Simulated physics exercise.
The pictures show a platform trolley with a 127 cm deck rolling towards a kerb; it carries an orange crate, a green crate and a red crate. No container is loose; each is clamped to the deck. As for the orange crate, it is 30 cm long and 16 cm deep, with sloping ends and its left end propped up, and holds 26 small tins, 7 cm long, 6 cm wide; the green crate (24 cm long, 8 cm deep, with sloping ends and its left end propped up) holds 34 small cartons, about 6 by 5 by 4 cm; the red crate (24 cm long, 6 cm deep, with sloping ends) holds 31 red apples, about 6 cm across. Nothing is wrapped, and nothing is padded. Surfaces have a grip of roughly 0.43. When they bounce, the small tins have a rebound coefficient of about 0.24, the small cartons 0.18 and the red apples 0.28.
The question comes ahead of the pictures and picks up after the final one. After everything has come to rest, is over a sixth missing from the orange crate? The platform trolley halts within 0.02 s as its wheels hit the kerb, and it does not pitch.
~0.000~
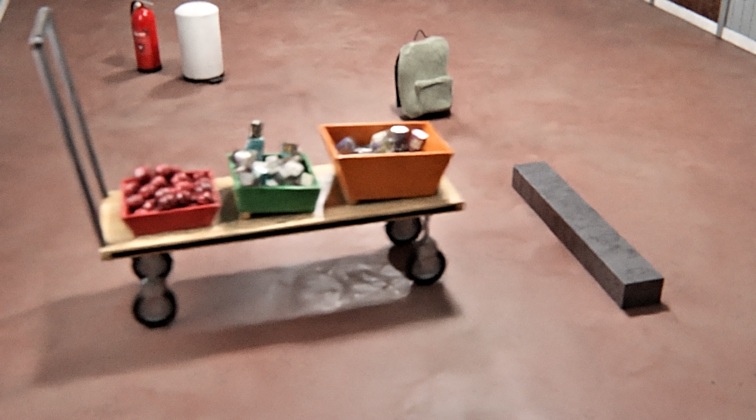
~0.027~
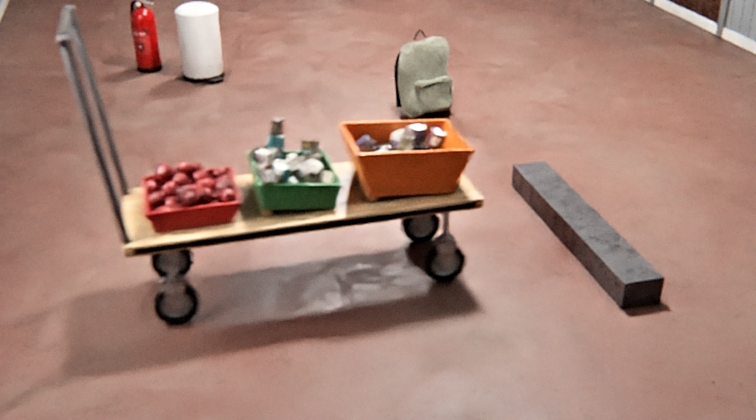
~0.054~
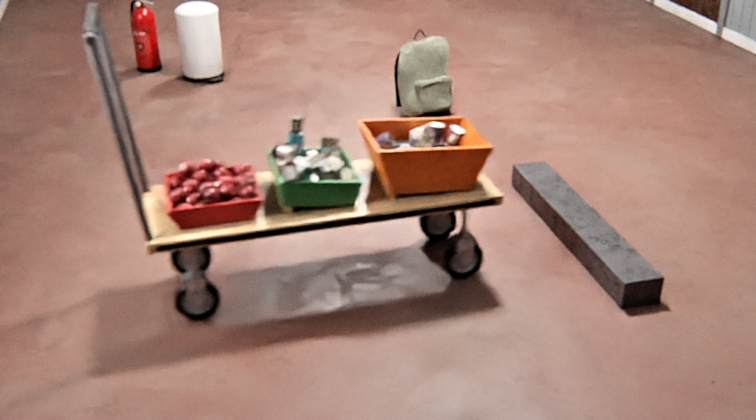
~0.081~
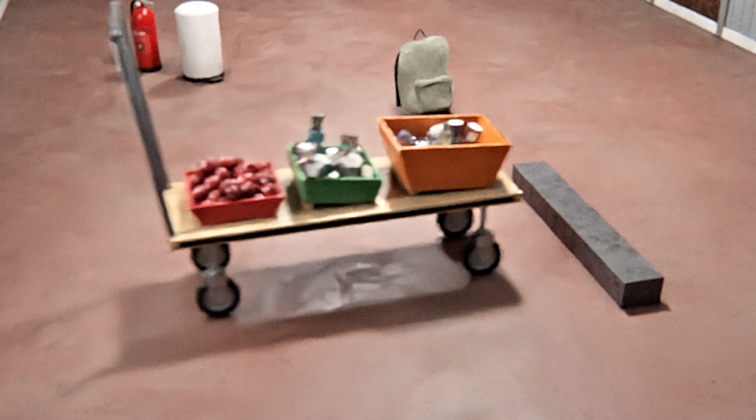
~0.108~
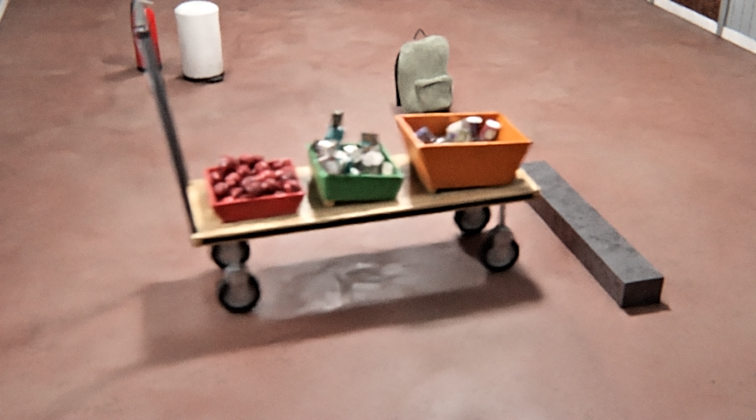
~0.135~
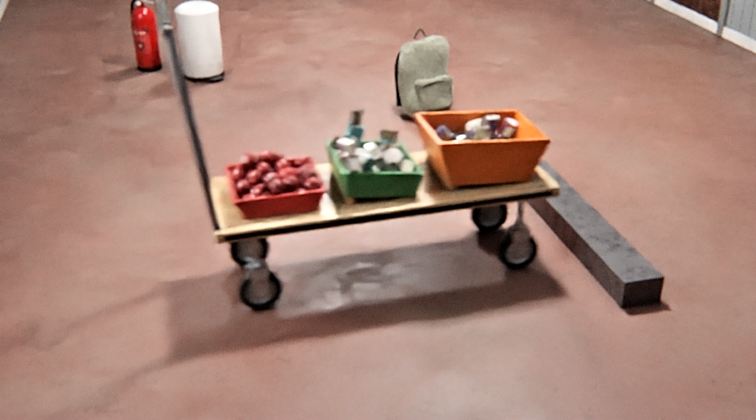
No, under a sixth is missing.
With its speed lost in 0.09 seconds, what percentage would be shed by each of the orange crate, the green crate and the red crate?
Orange crate 0 %, green crate 30 %, red crate 40 %.
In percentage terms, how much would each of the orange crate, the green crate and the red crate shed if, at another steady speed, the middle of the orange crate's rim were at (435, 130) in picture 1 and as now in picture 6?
Orange crate 0 %, green crate 30 %, red crate 10 %.
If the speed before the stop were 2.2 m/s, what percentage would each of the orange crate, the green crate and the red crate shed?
Orange crate 0 %, green crate 40 %, red crate 30 %.
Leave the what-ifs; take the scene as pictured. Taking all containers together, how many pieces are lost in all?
Estimate: About 35.
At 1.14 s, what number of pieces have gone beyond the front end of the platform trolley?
Around 3.
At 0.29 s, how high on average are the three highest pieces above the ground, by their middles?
About 62 cm.
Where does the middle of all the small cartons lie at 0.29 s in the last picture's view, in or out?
Roughly (439, 144).
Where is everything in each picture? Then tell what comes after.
In the first picture (we follow the rim corner now nearest the camera), orange crate at (339, 157); green crate at (240, 187); 55 cm still to roll; nothing out yet.
In the second picture, orange crate at (360, 154); green crate at (262, 184); 47 cm still to roll.
In the third picture, orange crate at (381, 151); green crate at (283, 182); 40 cm still to roll.
In the fourth picture, orange crate at (402, 148); green crate at (305, 179); 32 cm still to roll.
In the fifth picture, orange crate at (422, 145); green crate at (326, 176); 25 cm still to roll.
In the sixth picture, orange crate at (442, 143); green crate at (347, 173); 17 cm still to roll; nothing out yet.
After 0.19 s, impact.
After 0.29 s, 0 of 26 out of the orange crate, 6 of 34 out of the green crate and 6 of 31 out of the red crate.
After 0.41 s, 1 of 26 out of the orange crate, 12 of 34 out of the green crate and 13 of 31 out of the red crate.
After 0.64 s, 2 of 26 out of the orange crate, 15 of 34 out of the green crate and 15 of 31 out of the red crate.
Outcome (at 1.14 s), 2 of 26 out of the orange crate, 16 of 34 out of the green crate and 15 of 31 out of the red crate. Asked share, 2 of 26, 8 per cent.
